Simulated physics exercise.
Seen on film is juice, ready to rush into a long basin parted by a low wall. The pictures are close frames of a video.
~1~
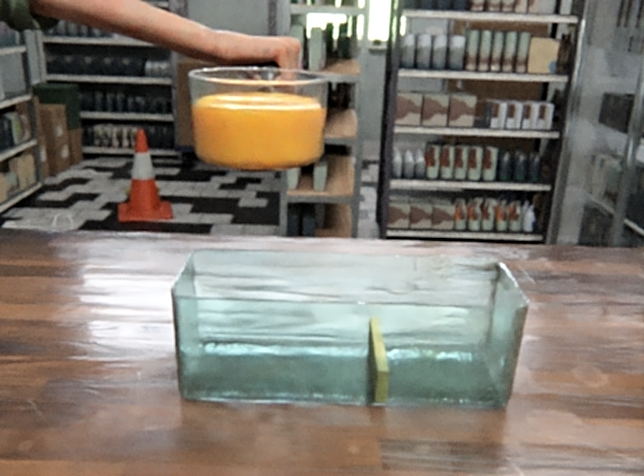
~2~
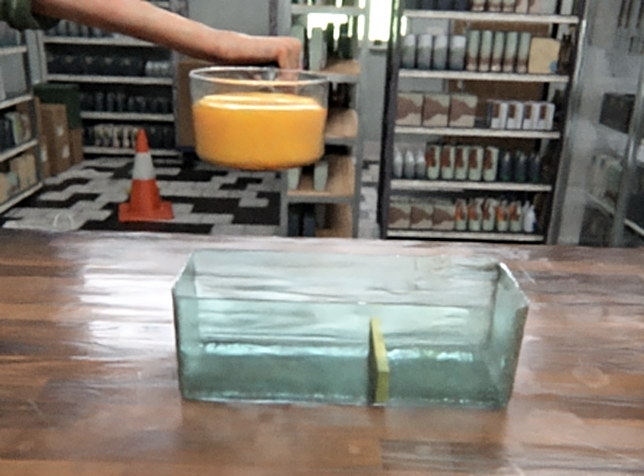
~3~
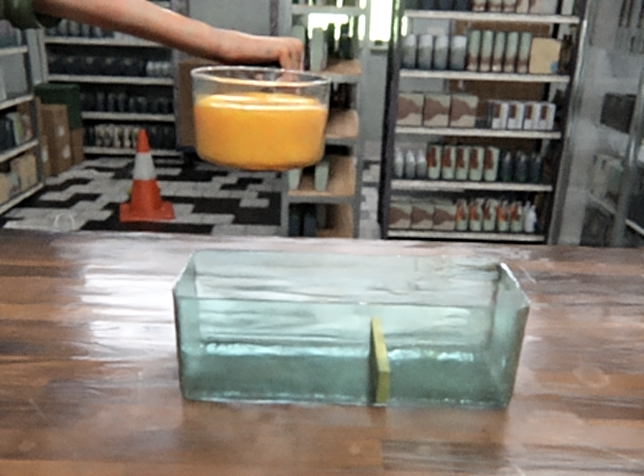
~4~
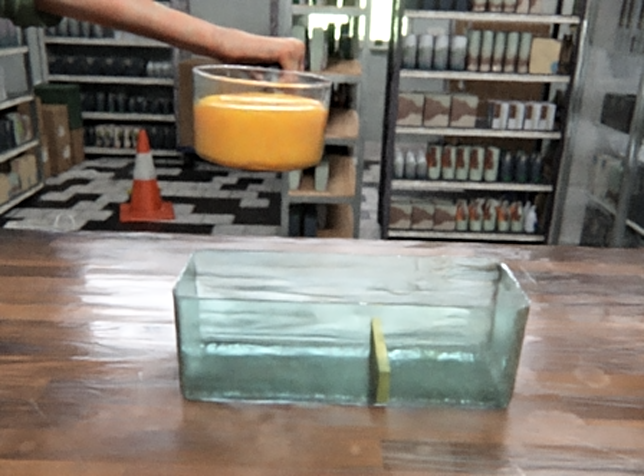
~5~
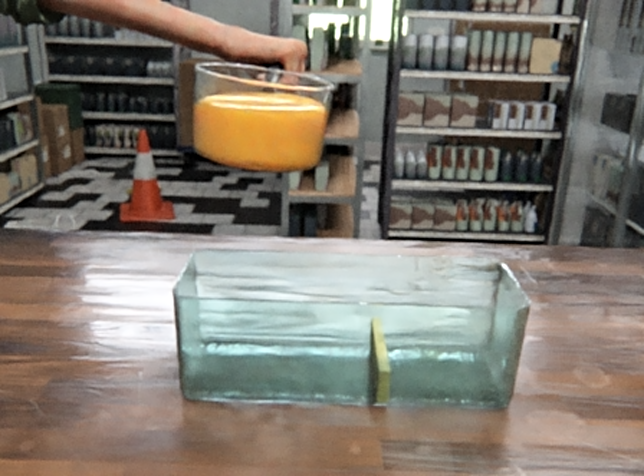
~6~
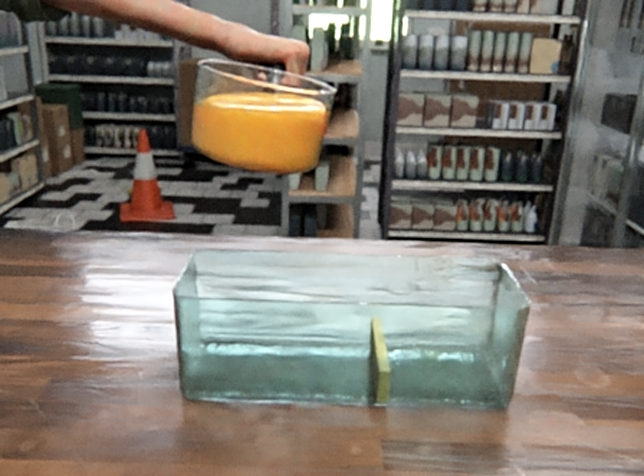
A hand holds a glass bowl of orange juice and tilts it slightly right.
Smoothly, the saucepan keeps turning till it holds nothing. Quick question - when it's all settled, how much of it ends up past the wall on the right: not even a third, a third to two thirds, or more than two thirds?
I'd say a third to two thirds.
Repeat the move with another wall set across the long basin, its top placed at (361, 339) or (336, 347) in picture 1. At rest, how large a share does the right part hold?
75 %, then 85 %.
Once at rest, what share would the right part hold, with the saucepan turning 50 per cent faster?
Something like 55 percent.
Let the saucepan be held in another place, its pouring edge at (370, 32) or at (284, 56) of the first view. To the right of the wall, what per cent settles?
First place gives some 90 %, second place some 15 %.
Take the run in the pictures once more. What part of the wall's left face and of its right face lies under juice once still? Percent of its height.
Close to 30 for the left and 60 for the right.
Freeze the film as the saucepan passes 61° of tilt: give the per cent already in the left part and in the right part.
Left 5 %, right 0 %.
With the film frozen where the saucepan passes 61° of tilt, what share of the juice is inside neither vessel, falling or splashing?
Roughly 25 percent.
A moment on, the saucepan is tipped part way and 75 per cent is still to pour, 3 is left of the wall and 0 right of it.
Next, the saucepan is tipped on its side and 16 per cent is still to pour, 14 is left of the wall and 53 right of it.
Then the saucepan is tipped right over and 0 per cent is still to pour, 39 is left of the wall and 58 right of it.
Later the saucepan is tipped right over and 0 per cent is still to pour, 41 is left of the wall and 58 right of it.
Finally, 41 per cent lies left of the wall, 58 right of it and 1 outside.
